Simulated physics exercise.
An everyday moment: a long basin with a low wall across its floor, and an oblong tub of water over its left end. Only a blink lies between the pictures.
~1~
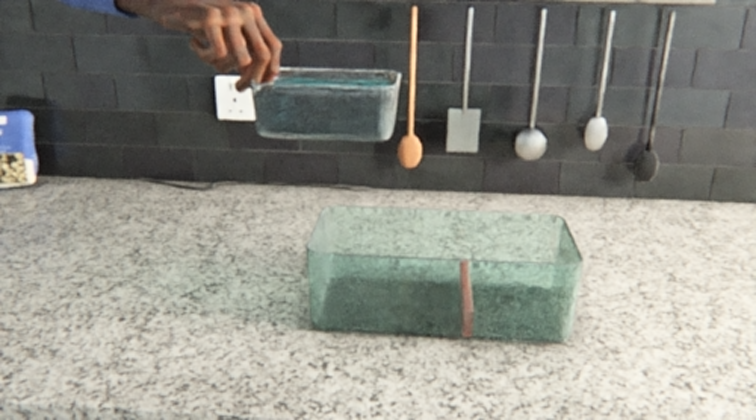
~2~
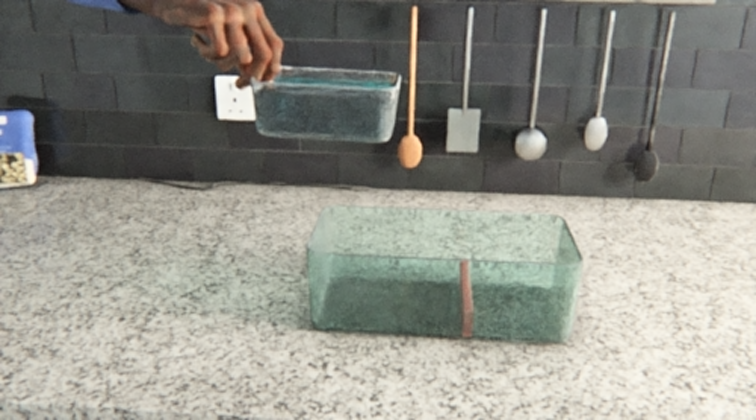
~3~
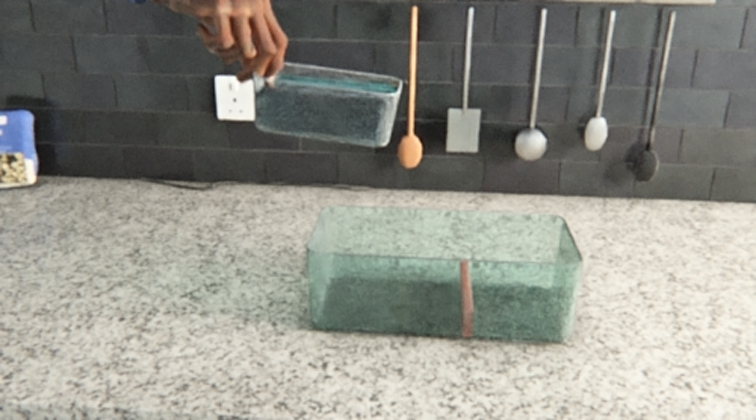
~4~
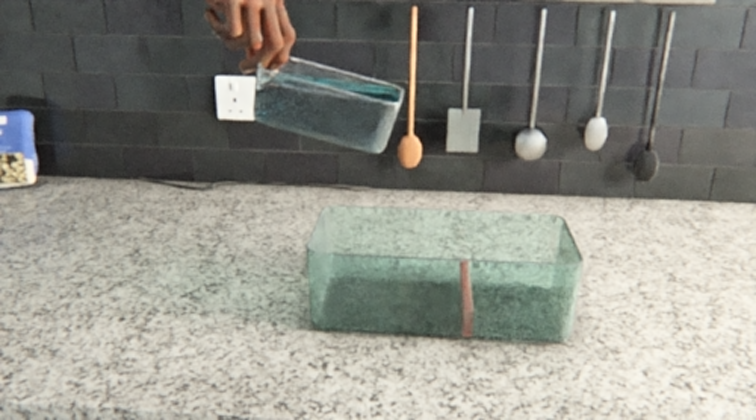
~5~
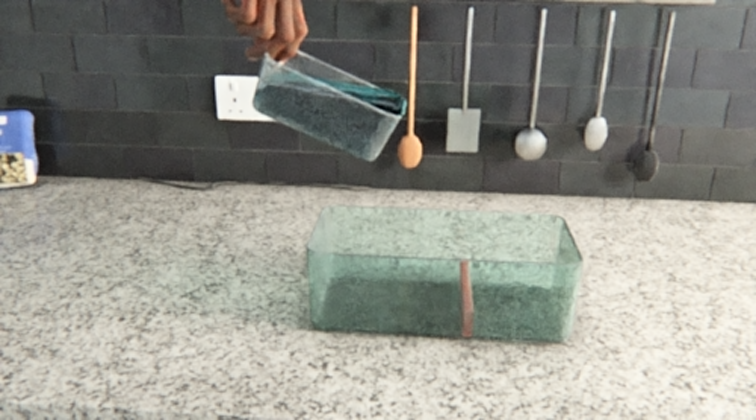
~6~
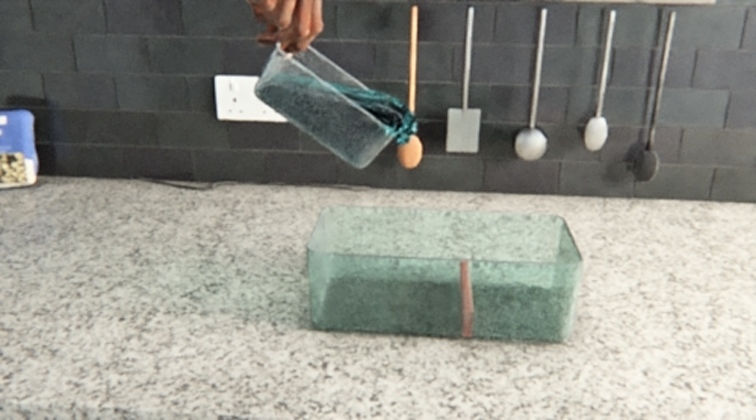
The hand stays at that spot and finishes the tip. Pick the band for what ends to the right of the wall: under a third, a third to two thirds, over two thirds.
The share right of the wall is less than a third.
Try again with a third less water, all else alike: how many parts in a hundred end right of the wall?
Close to 10 per cent.
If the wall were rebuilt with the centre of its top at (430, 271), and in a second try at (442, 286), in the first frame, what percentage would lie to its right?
About 60 and 45 per cent.
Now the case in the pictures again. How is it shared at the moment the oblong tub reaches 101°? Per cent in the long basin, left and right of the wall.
The left part 55 per cent, the right part 10.
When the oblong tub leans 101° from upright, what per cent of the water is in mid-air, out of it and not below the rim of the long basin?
It comes to 30 per cent or so.
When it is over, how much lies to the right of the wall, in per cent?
It comes to 15 per cent or so.
A moment on, the tilt is 101° and 5 per cent is still to pour, 54 is left of the wall and 8 right of it.
Next, the tilt is 121° and 0 per cent is still to pour, 72 is left of the wall and 13 right of it.
Then the tilt is 121° and 0 per cent is still to pour, 77 is left of the wall and 15 right of it.
Later the tilt is 121° and 0 per cent is still to pour, 76 is left of the wall and 17 right of it.
Finally, 76 per cent lies left of the wall, 17 right of it and 7 outside.
